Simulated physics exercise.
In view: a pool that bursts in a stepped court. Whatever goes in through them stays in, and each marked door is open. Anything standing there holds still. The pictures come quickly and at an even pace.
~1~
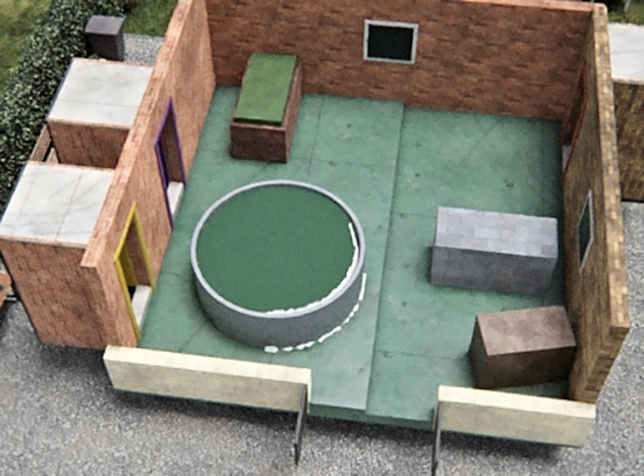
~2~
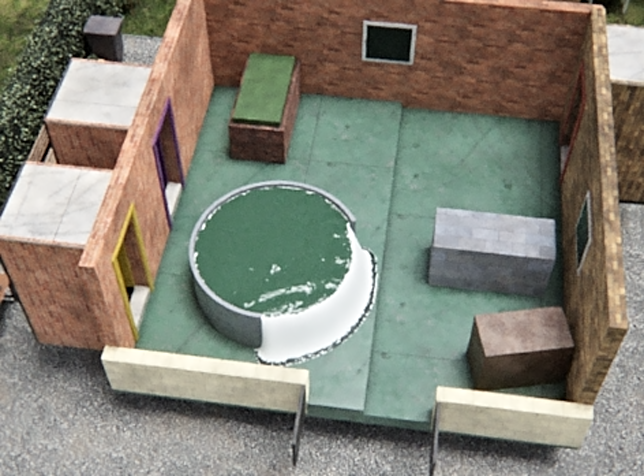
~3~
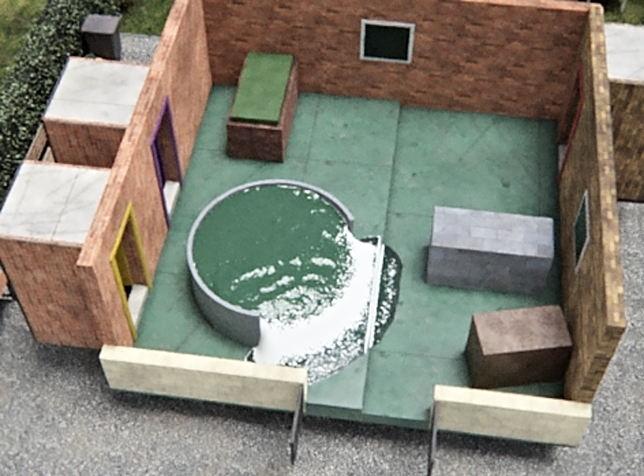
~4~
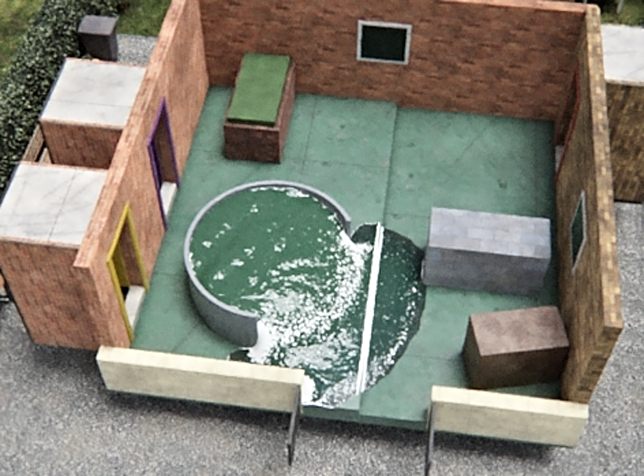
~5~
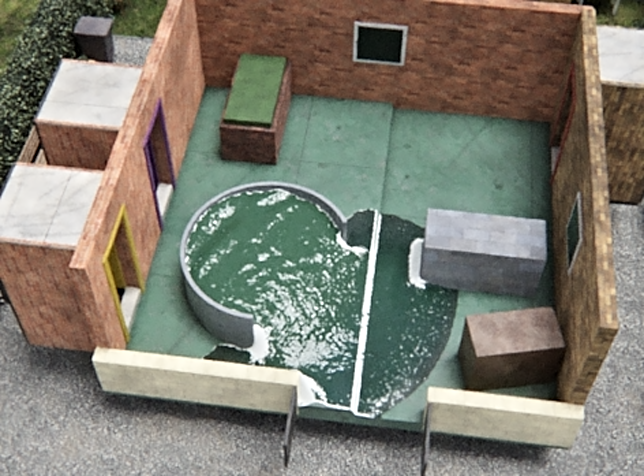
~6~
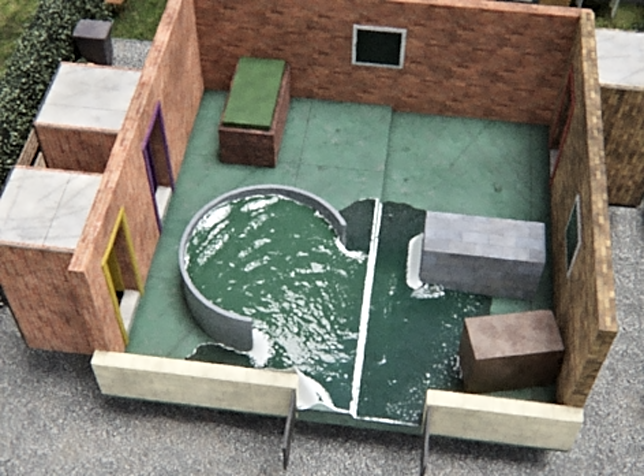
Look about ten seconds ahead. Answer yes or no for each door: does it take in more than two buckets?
Yellow door: No; purple door: No; red door: Yes.
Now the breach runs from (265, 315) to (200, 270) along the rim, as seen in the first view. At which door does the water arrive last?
Last: The red-painted one.
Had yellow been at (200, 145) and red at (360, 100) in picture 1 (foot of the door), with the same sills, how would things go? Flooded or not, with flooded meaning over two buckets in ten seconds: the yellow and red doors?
Well, yellow doesn't reach it and red doesn't reach it.
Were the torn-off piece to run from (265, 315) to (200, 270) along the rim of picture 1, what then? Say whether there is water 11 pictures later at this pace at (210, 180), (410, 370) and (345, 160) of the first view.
Sequence of results: Reached by the flood, reached by the flood, missed by the flood.
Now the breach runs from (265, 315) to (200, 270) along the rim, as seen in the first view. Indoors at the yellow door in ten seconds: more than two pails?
Yellow: Exceeds it.
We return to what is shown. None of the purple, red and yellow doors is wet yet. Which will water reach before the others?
The yellow-painted one.
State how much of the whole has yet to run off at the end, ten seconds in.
52 per cent.
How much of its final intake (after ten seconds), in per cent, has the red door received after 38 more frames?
Roughly 5 percent.
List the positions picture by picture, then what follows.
In the first frame, the round pool at (278, 248) is whole and still.
In the second frame, the front is at (263, 361), out from the gap at (341, 309).
In the third frame, the front is at (380, 242), out from the gap at (339, 310).
In the fourth frame, water pours out at (337, 313) and has run to (395, 236).
In the fifth frame, water pours out at (333, 315) and has run to (405, 223).
In the sixth frame, the front is at a hidden place, out from the gap at (332, 318).
A moment on, water covers 45 % of the floor; the yellow door wet at the sill, nothing in, the purple door not reached, the red door not reached.
Next, water covers 55 % of the floor; the yellow door wet at the sill, nothing in, the purple door not reached, the red door wet at the sill, nothing in.
Then, water covers 70 % of the floor; the yellow door wet at the sill, nothing in, the purple door wet at the sill, nothing in, the red door under two buckets in.
Later, water covers 80 % of the floor; the yellow door wet at the sill, nothing in, the purple door wet at the sill, nothing in, the red door under two buckets in.
In the end, water covers 90 % of the floor; the yellow door wet at the sill, nothing in, the purple door wet at the sill, nothing in, the red door over two buckets in.
